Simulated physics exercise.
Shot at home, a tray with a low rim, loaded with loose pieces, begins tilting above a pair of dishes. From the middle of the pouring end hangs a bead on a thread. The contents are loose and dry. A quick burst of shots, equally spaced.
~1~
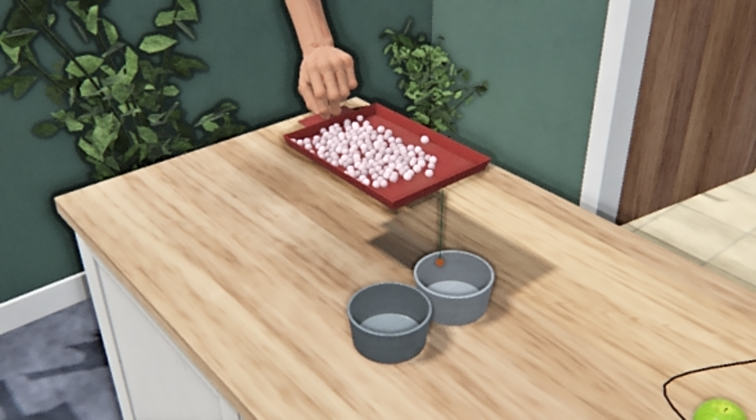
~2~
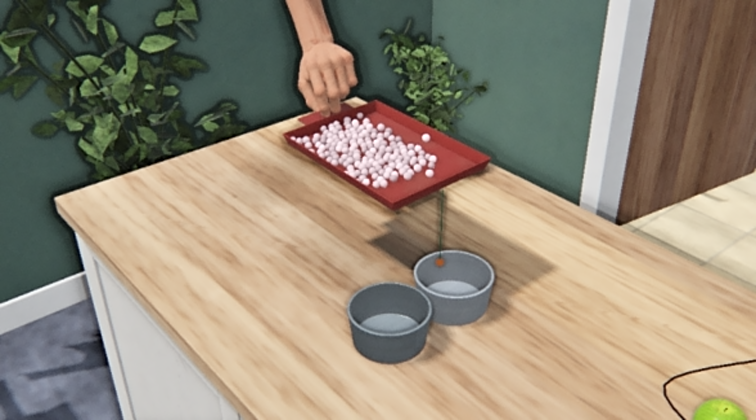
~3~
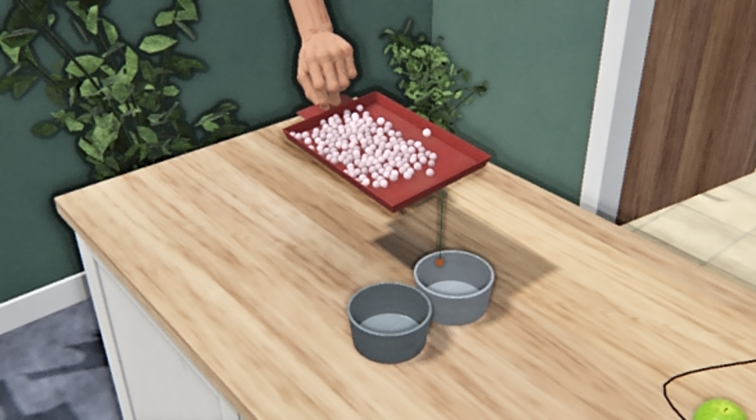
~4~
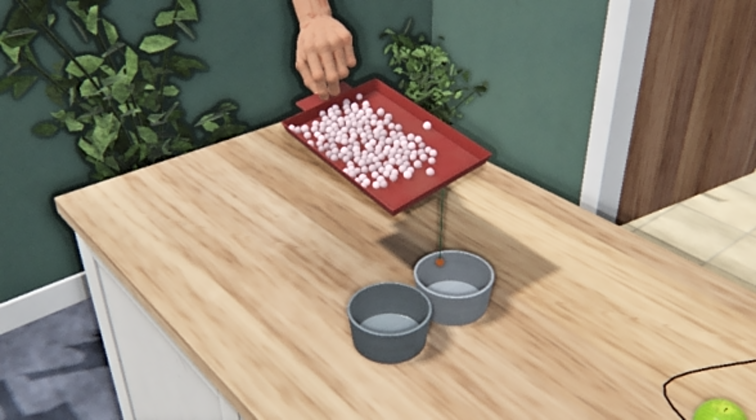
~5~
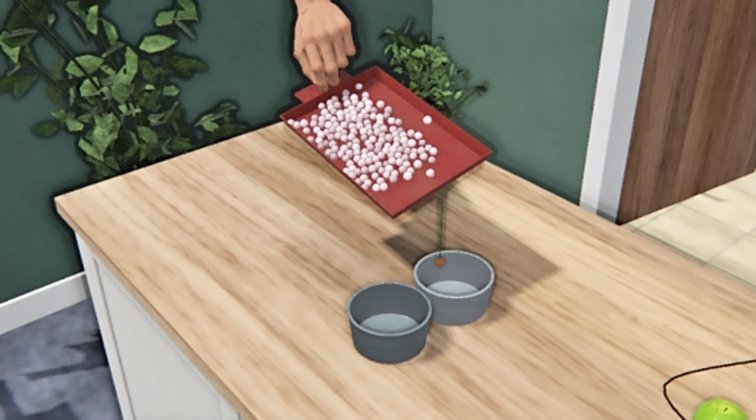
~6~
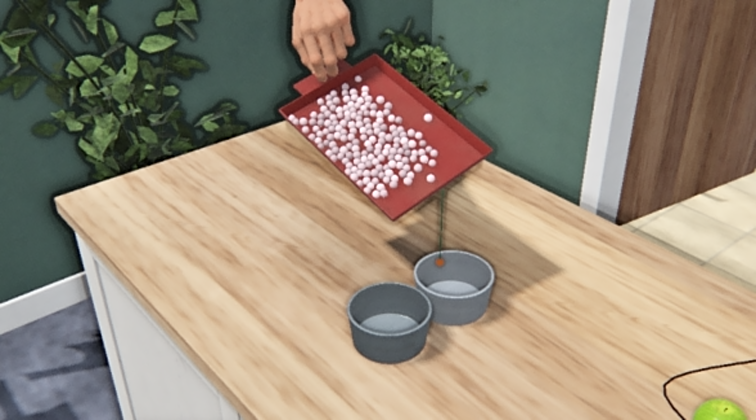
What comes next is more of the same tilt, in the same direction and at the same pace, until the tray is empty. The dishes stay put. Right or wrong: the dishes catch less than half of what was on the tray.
Wrong - they catch more than half.
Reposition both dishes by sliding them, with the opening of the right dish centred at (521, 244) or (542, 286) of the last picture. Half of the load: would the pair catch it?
At place one the minor share; at place two the minor share.
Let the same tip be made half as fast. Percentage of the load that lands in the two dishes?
Roughly 100 percent, give or take.
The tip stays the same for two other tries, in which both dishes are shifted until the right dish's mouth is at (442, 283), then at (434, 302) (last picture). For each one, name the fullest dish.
First try, the leftmost dish; second try, the rightmost dish.
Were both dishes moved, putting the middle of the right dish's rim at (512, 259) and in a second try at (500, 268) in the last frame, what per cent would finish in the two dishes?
I'd say about 10 percent, followed by about 30 percent.
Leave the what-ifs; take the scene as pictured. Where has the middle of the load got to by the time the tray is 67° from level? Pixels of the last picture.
At about (393, 223).
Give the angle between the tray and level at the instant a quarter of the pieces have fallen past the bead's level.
A tilt of roughly 70°.
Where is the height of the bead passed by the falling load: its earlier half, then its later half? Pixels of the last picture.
Earlier half at (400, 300), later half at (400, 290).
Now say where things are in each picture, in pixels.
Corners of the pouring end (393, 198) and (485, 158), level; middle of the load (365, 151), sugar pearls; left dish (416, 341); right dish (481, 304); bead on its thread (440, 262), in the first picture.
Corners of the pouring end (393, 199) and (485, 158), level; middle of the load (365, 150), in the second picture.
Corners of the pouring end (393, 202) and (485, 156), tipped barely, lowest at the left corner; middle of the load (365, 146), in the third picture.
Corners of the pouring end (393, 206) and (486, 154), tipped a little, lowest at the left corner; middle of the load (364, 141), in the fourth picture.
Corners of the pouring end (393, 210) and (486, 151), tipped clearly, lowest at the left corner; middle of the load (364, 138), in the fifth picture.
Corners of the pouring end (393, 214) and (487, 150), tipped clearly, lowest at the left corner; middle of the load (364, 138), every one on the move; left dish (416, 341); right dish (481, 304), in the sixth picture.
Just after the last frame, tray tipped steeply; roughly half on the tray; roughly a quarter in the left dish; roughly a quarter in the air.
A moment on, tray tipped past a quarter turn; just a few on the tray; almost all in the left dish; about a tenth outside both; about a tenth in the air.
Further on, tray tipped past a quarter turn; almost all in the left dish; about a tenth outside both.
When it is over, tray tipped past a quarter turn; almost all in the left dish; not one in the right dish; about a tenth outside both.
